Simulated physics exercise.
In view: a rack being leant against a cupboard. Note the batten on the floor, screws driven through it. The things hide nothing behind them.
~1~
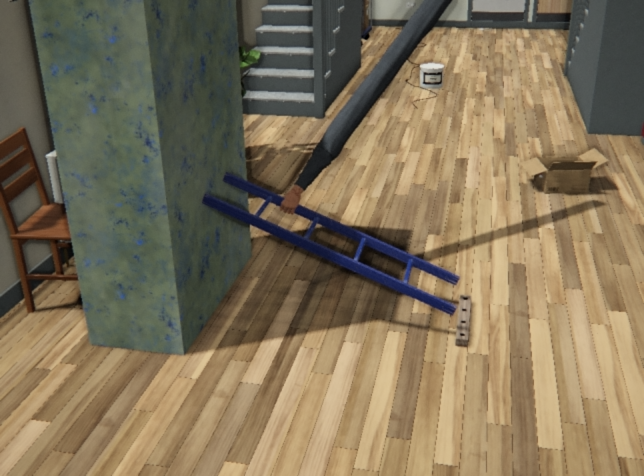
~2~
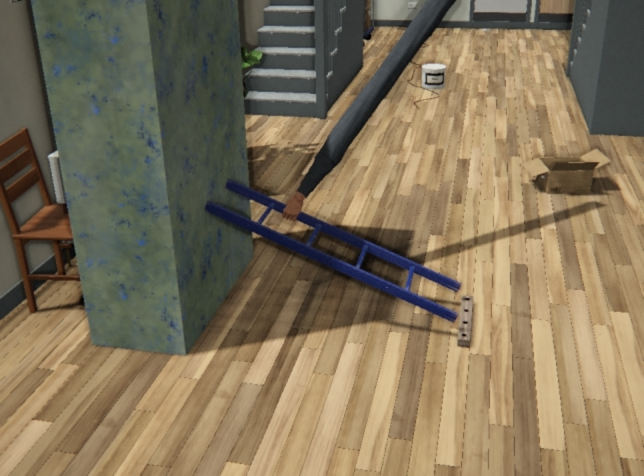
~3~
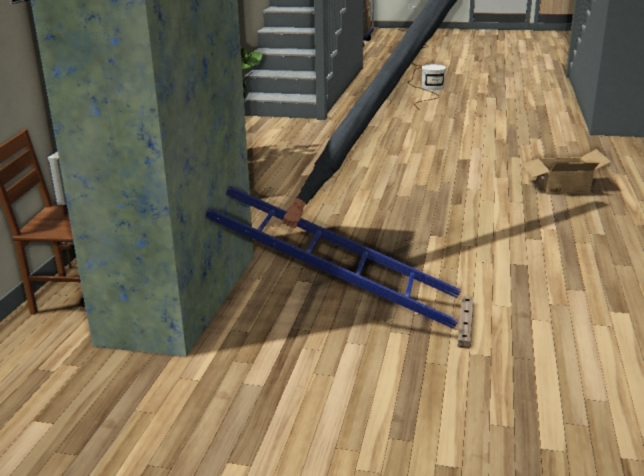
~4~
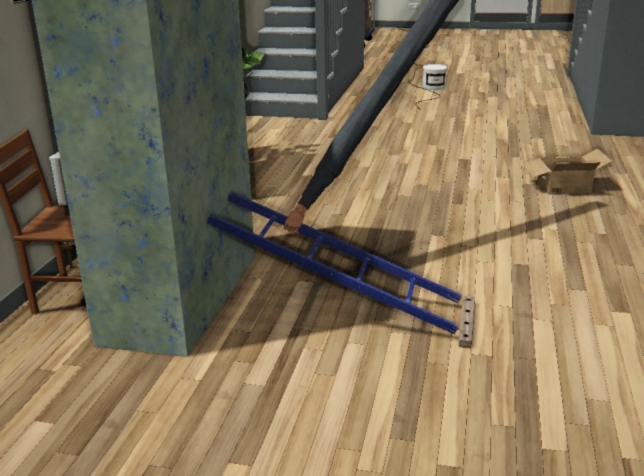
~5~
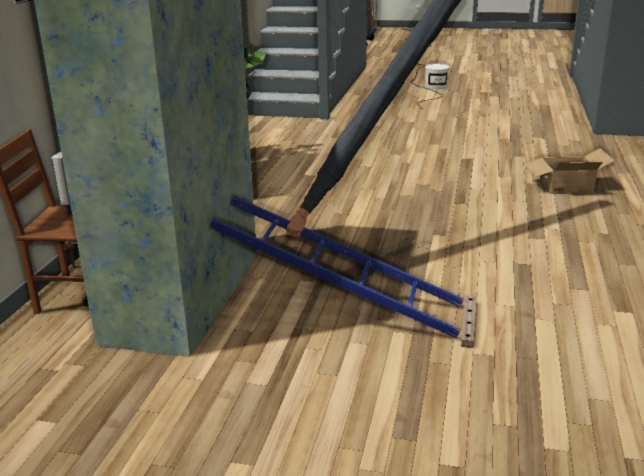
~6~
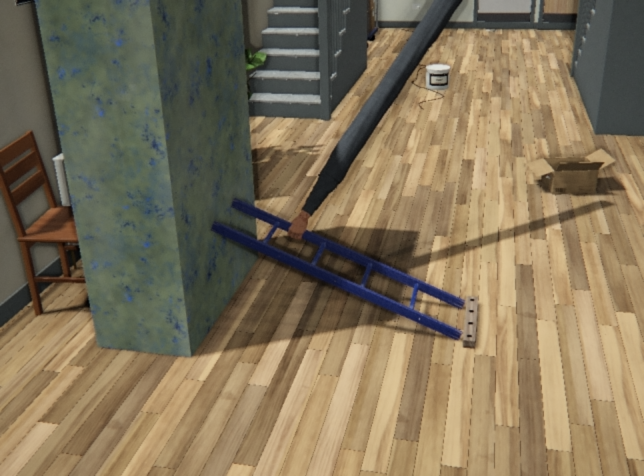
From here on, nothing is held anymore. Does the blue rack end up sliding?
Stands firm.
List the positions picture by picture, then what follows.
Still on the way; blue rack (335, 241); batten (464, 320), in the first picture.
Still on the way; blue rack (337, 248); batten (466, 320), in the second picture.
Still on the way; blue rack (337, 255); batten (466, 321), in the third picture.
Still on the way; blue rack (338, 260); batten (467, 321), in the fourth picture.
Still on the way; blue rack (340, 264); batten (469, 321), in the fifth picture.
In place, still held; blue rack (342, 266); batten (471, 321), in the sixth picture.
Then, 0.10 s after the last picture, blue rack moving near (342, 268).
Then, 0.32 s after the last picture, blue rack at rest near (342, 268).
At rest, the blue rack stays up, near (342, 268).
